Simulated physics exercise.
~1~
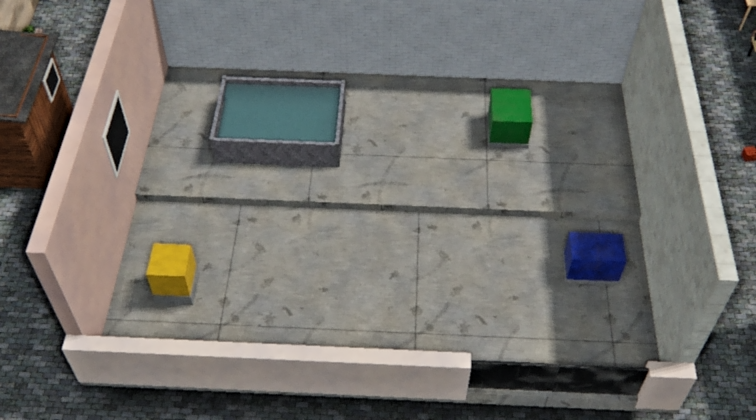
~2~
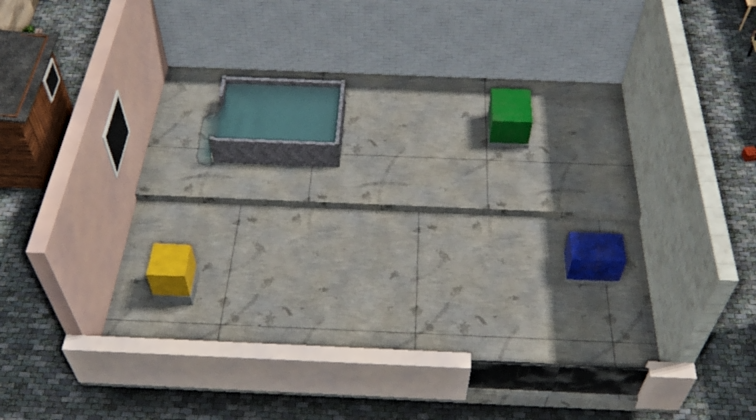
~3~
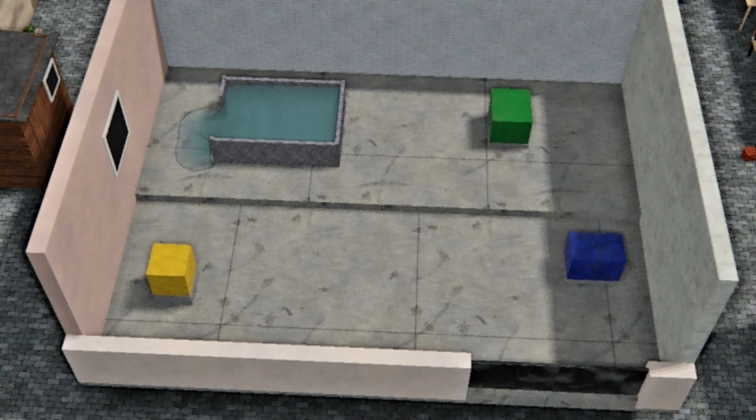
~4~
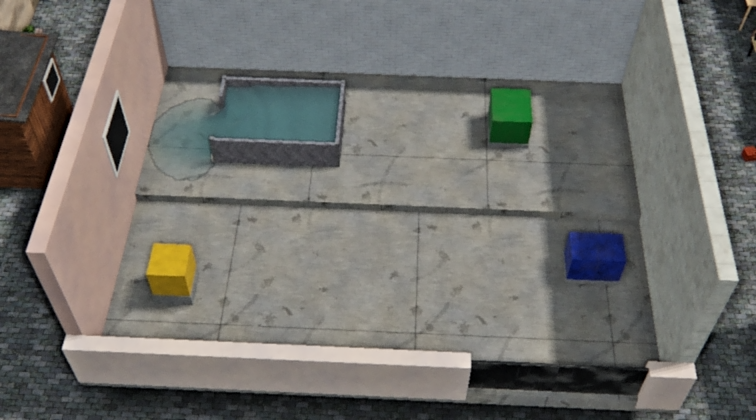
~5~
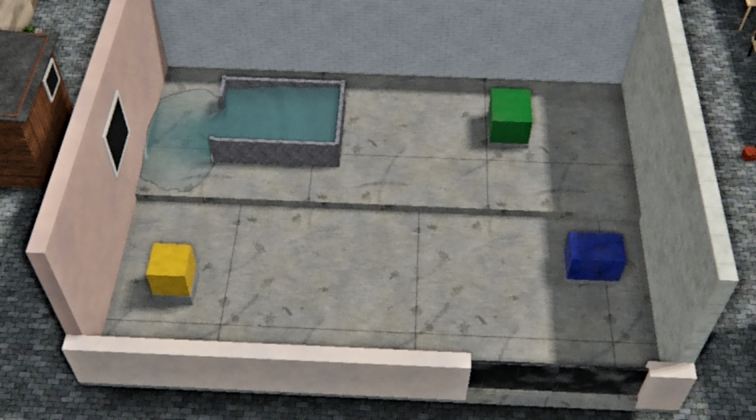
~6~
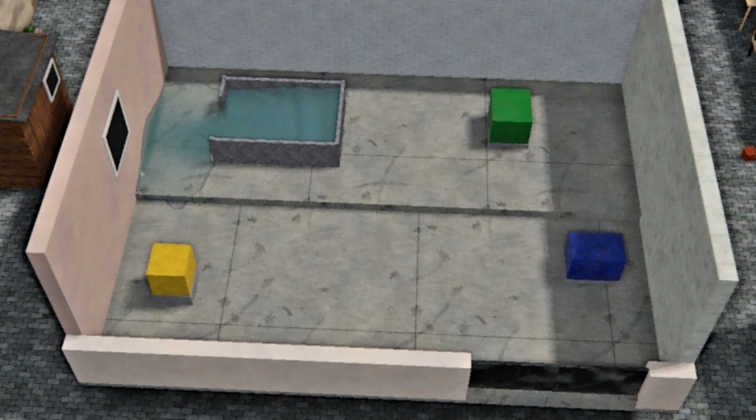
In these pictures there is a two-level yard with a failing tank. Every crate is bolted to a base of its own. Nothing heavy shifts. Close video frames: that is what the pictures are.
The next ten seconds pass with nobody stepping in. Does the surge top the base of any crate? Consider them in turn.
The green crate will be out of the water's reach, the blue crate will be out of the water's reach, the yellow crate will be out of the water's reach.
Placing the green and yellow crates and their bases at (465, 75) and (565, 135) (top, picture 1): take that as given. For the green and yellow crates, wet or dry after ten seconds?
The green crate is flooded, and the yellow crate is untouched.
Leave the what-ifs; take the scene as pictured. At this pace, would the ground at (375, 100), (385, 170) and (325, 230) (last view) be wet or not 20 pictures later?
Status per point, in sequence: Waterlogged, then unwetted, then unwetted.
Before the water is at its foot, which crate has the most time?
The one in blue, I reckon.
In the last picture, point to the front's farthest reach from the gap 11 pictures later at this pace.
Roughly at (96, 361).
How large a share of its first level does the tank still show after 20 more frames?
Roughly 36 per cent.
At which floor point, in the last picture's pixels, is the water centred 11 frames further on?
Estimate: (225, 142).
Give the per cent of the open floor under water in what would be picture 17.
My best guess is some 15 %.
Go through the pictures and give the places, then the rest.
The first picture shows the water tank at (279, 113) is whole and still.
In the second picture, the front is at (213, 116), out from the gap at (221, 132).
In the third picture, water pours out at (221, 133) and has run to (189, 117).
In the fourth picture, the front is at (157, 126), out from the gap at (221, 133).
In the fifth picture, water pours out at (221, 134) and has run to (142, 172).
In the sixth picture, the front is at (163, 90), out from the gap at (221, 133).
A moment on, water covers 10 % of the floor; the green crate not reached, the blue crate not reached, the yellow crate not reached.
Next, water covers 15 % of the floor; the green crate not reached, the blue crate not reached, the yellow crate water round its plinth.
Then, water covers 30 % of the floor; the green crate not reached, the blue crate not reached, the yellow crate water round its plinth.
Later, water covers 55 % of the floor; the green crate water round its plinth, the blue crate not reached, the yellow crate water round its plinth.
In the end, water covers 85 % of the floor; the green crate stayed above the water, the blue crate stayed above the water, the yellow crate stayed above the water.
